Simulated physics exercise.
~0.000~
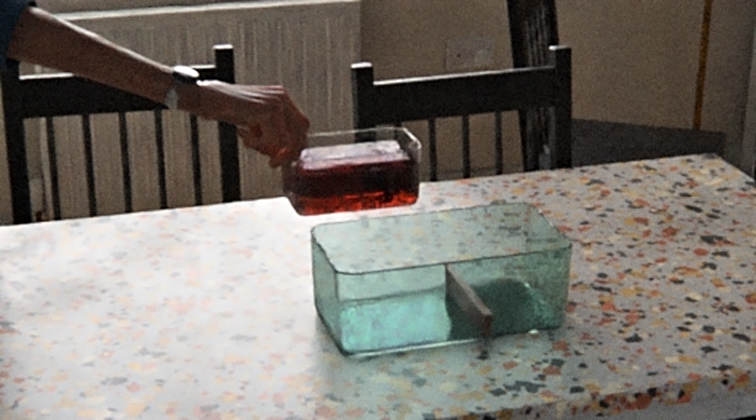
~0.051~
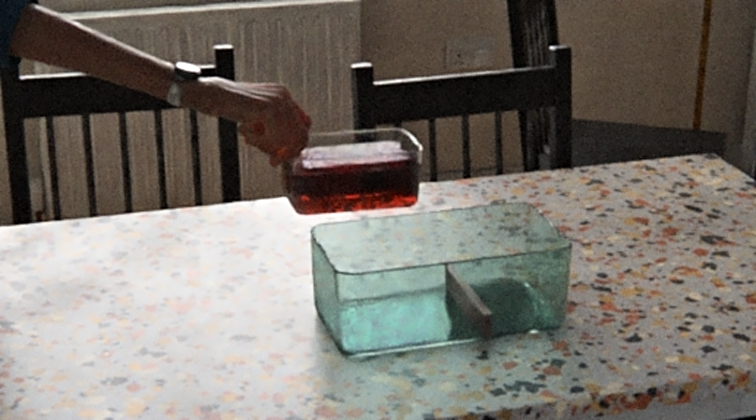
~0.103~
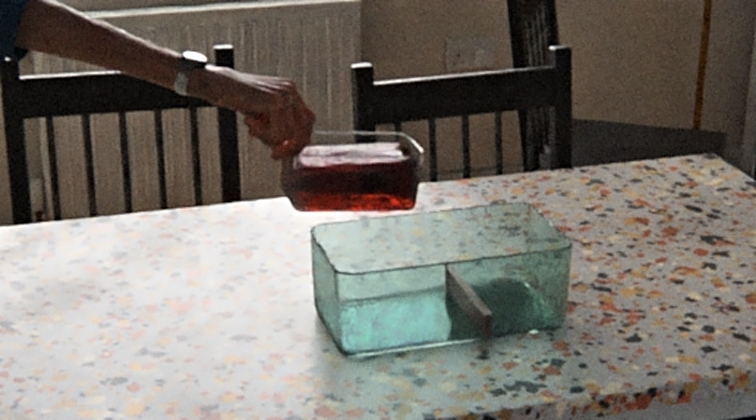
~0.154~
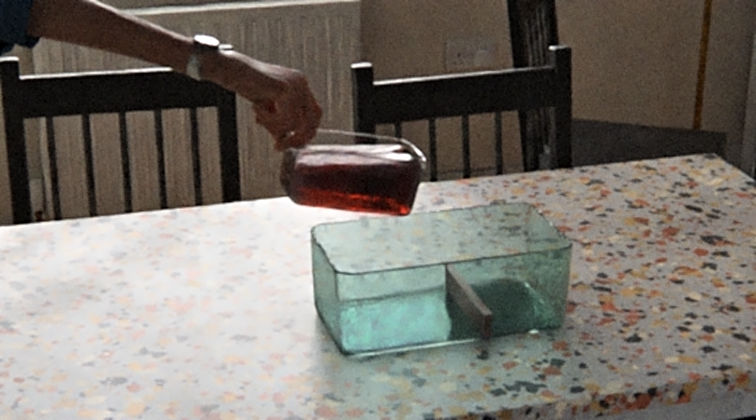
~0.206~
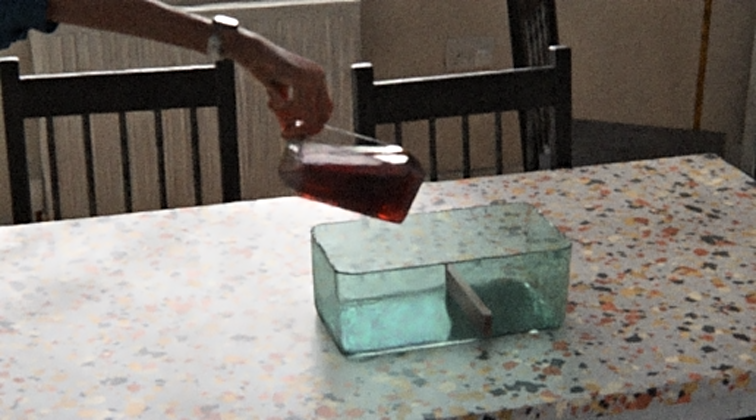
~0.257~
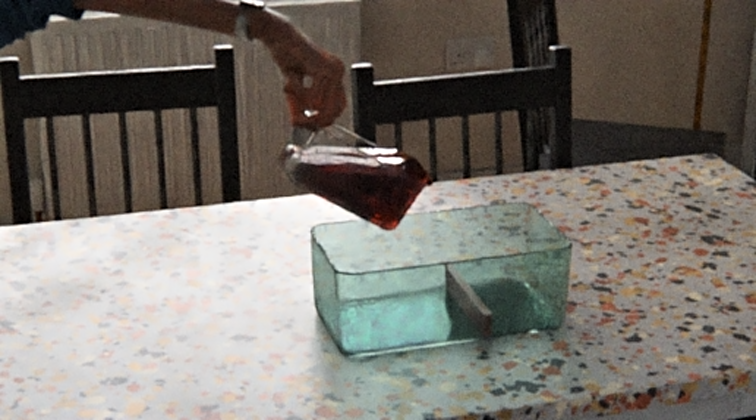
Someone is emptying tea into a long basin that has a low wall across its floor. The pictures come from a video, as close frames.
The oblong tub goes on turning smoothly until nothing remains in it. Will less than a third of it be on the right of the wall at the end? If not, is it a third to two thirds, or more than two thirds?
Yes.
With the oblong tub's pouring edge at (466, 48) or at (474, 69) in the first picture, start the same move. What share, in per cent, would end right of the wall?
It would come to near 55 per cent, and then near 60 per cent.
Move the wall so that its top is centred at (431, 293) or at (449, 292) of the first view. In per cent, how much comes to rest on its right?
I'd expect near 65 percent the first time and near 45 percent the next.
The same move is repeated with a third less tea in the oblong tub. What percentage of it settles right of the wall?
Estimated share: Around 15 %.
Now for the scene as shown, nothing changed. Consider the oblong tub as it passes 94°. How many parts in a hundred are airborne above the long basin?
It comes to around 20 per cent.
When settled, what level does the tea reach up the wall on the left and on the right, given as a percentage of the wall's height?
Near 60 in a hundred to the left, 40 to the right.
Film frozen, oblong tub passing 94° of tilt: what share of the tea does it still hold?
My estimate is close to 15 percent remaining.
A moment on, the oblong tub is tipped on its side and 17 per cent is still to pour, 50 is left of the wall and 11 right of it.
Next, the oblong tub is tipped right over and 3 per cent is still to pour, 73 is left of the wall and 19 right of it.
Then the oblong tub is tipped right over and 0 per cent is still to pour, 72 is left of the wall and 24 right of it.
Later the oblong tub is tipped right over and 0 per cent is still to pour, 72 is left of the wall and 24 right of it.
Finally, 72 per cent lies left of the wall, 24 right of it and 4 outside.
